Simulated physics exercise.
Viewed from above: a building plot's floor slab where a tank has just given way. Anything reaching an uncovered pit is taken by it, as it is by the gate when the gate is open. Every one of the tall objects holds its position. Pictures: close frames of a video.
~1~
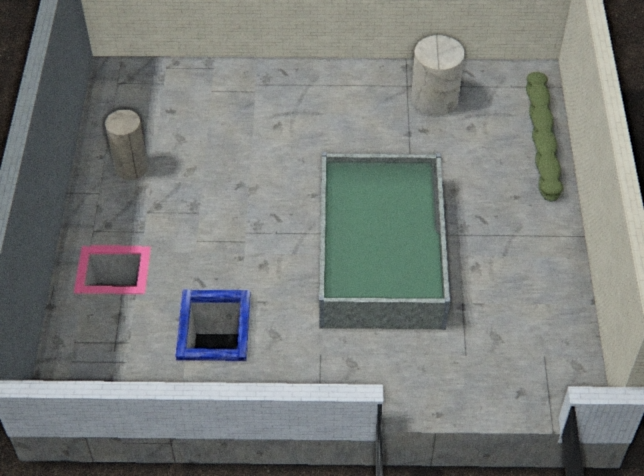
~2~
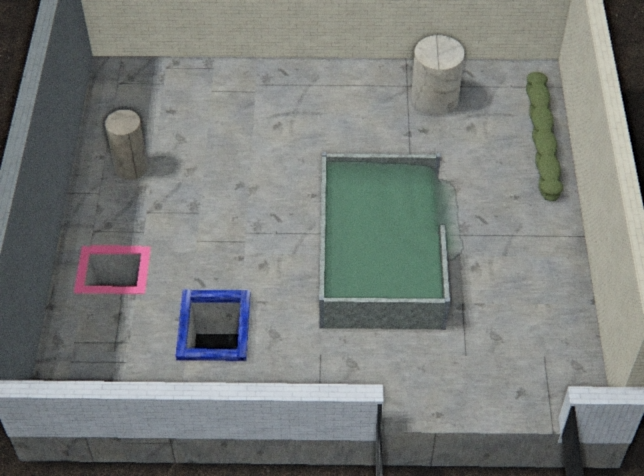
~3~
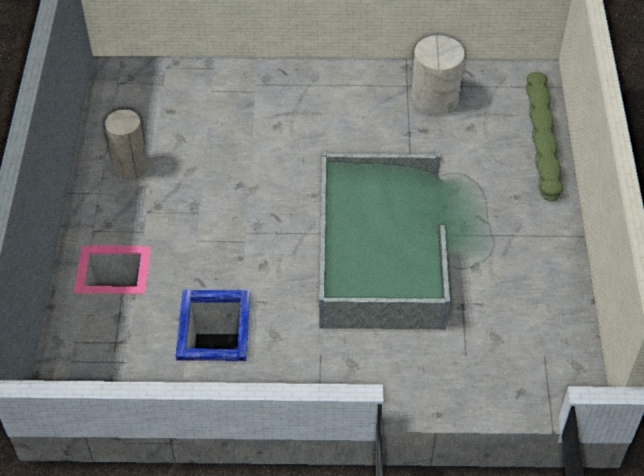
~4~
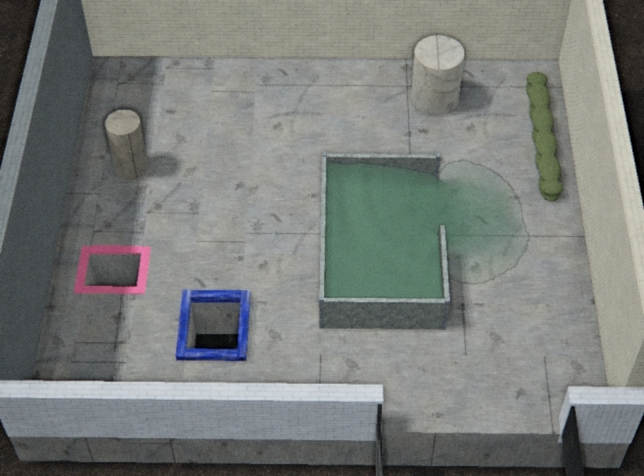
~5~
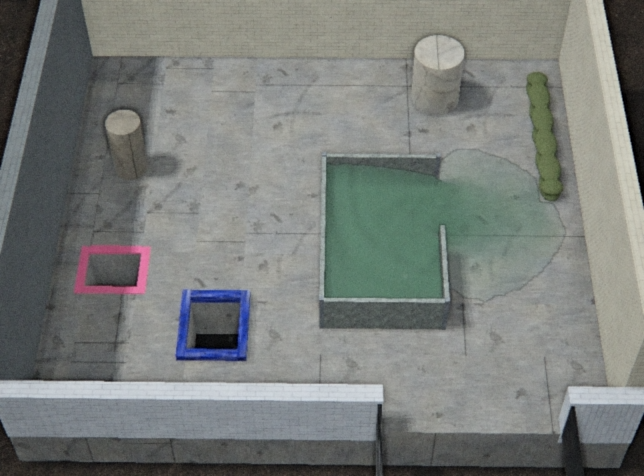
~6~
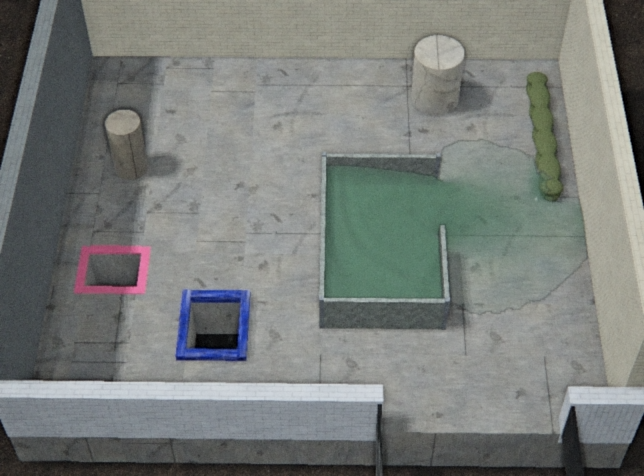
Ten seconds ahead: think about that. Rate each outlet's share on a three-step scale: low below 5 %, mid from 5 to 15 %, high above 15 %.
Scale: Gate - high, pink pit - low, blue pit - low.
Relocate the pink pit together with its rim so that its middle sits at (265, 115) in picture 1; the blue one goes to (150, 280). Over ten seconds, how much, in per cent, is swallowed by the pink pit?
Result - pink pit: 6 %.
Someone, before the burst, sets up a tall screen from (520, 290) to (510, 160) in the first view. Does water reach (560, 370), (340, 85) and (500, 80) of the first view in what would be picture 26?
As the points were listed, they come out taken by the flood, taken by the flood, and finally taken by the flood.
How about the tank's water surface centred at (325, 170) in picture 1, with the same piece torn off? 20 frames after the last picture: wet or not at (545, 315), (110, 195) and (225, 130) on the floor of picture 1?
Checking the three spots, I get swamped, high and dry, high and dry.
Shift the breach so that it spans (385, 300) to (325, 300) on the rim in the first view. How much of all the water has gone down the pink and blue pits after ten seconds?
Roughly, in per cent: Pink 14, blue 0.
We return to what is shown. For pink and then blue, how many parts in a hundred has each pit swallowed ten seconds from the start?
Estimated: 2 per cent and 0 per cent respectively.
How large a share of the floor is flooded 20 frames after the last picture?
Roughly 30 percent.
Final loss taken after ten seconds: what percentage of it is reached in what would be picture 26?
I'd put it near 10 in a hundred.
A moment on, water covers 15 % of the floor; the gate 0 %, the pink pit 0 %, the blue pit 0 %.
Next, water covers 20 % of the floor; the gate 0 %, the pink pit 0 %, the blue pit 0 %.
Then, water covers 30 % of the floor; the gate 3 %, the pink pit 0 %, the blue pit 0 %.
Later, water covers 60 % of the floor; the gate 12 %, the pink pit 0 %, the blue pit 0 %.
In the end, water covers 85 % of the floor; the gate 22 %, the pink pit 1 %, the blue pit 0 %.
